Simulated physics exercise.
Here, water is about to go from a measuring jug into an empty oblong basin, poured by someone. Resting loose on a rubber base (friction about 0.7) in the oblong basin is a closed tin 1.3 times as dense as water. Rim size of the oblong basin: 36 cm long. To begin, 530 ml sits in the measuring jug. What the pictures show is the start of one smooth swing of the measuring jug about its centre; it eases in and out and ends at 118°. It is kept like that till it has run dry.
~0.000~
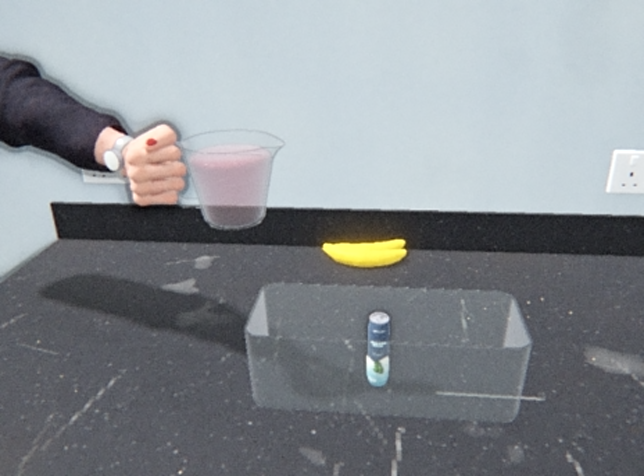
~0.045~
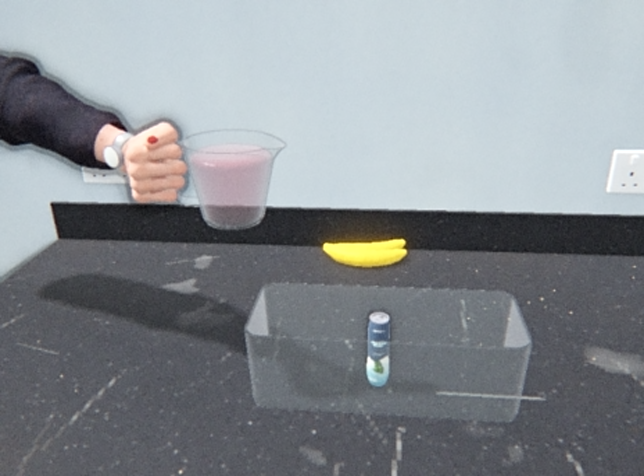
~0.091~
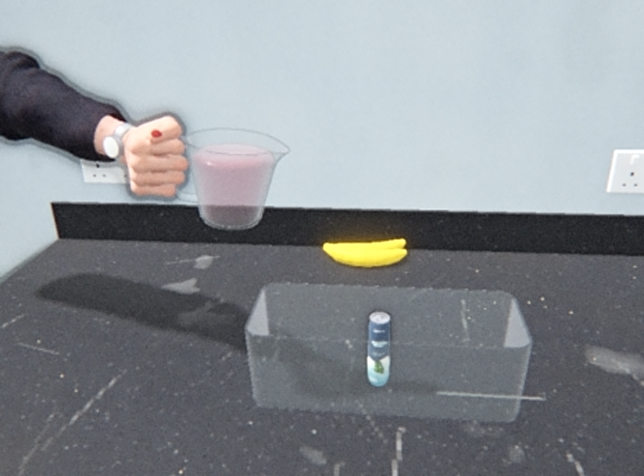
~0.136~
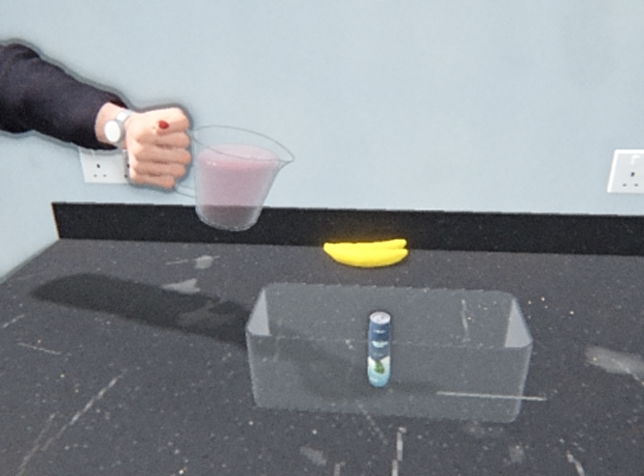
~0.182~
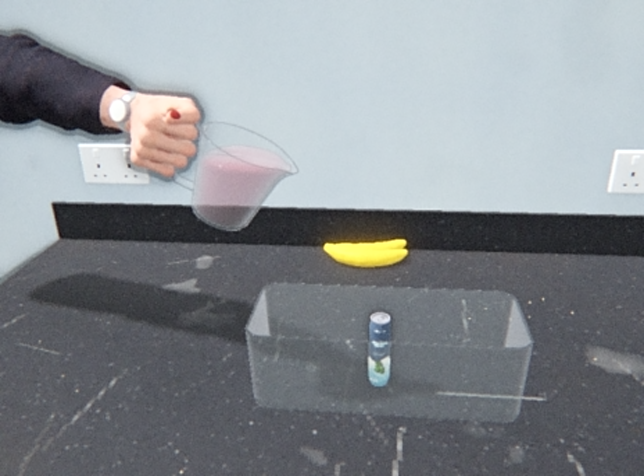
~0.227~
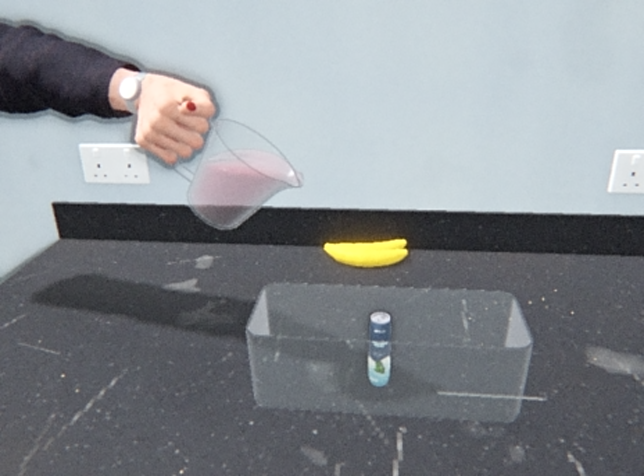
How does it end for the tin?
The tin stays on its feet.
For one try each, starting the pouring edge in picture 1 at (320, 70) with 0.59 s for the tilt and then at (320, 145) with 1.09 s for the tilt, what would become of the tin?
The tin overturns the first time and overturns the second time.
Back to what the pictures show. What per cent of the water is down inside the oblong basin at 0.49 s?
The basin holds roughly 32 in a hundred parts at that moment.
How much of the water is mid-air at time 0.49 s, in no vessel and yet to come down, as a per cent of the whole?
Estimate: Some 40 % of the total.
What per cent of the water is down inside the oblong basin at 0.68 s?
92 per cent or thereabouts.
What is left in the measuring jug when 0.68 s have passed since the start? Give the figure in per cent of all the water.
Close to 1 percent of the whole amount.
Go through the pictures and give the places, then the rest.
Tilt 0°; pouring edge (285, 143); surface from (191, 152) to (273, 153); the oblong basin's rim runs from (254, 308) to (522, 320); the tin's top is at (379, 321), in the first picture.
Tilt 2°; pouring edge (286, 145); surface from (192, 151) to (274, 154), in the second picture.
Tilt 7°; pouring edge (290, 150); surface from (195, 150) to (276, 156), in the third picture.
Tilt 15°; pouring edge (295, 159); surface from (199, 149) to (282, 159), in the fourth picture.
Tilt 26°; pouring edge (299, 171); surface from (202, 153) to (291, 164), in the fifth picture.
Tilt 38°; pouring edge (300, 185); surface from (202, 165) to (298, 177); 2 per cent is over the edge, in the sixth picture.
Then, 0.49 s in, the tilt is 109° and 28 per cent is still to pour; the tin stands where it began.
Then, 0.68 s in, the tilt is 118° and 1 per cent is still to pour; the tin stands where it began.
Then, 0.87 s in, the tilt is 118° and 0 per cent is still to pour; the tin stands where it began.
Then, 1.09 s in, the tilt is 118° and 0 per cent is still to pour; the tin stands where it began.
Finally, the tin stands where it began.
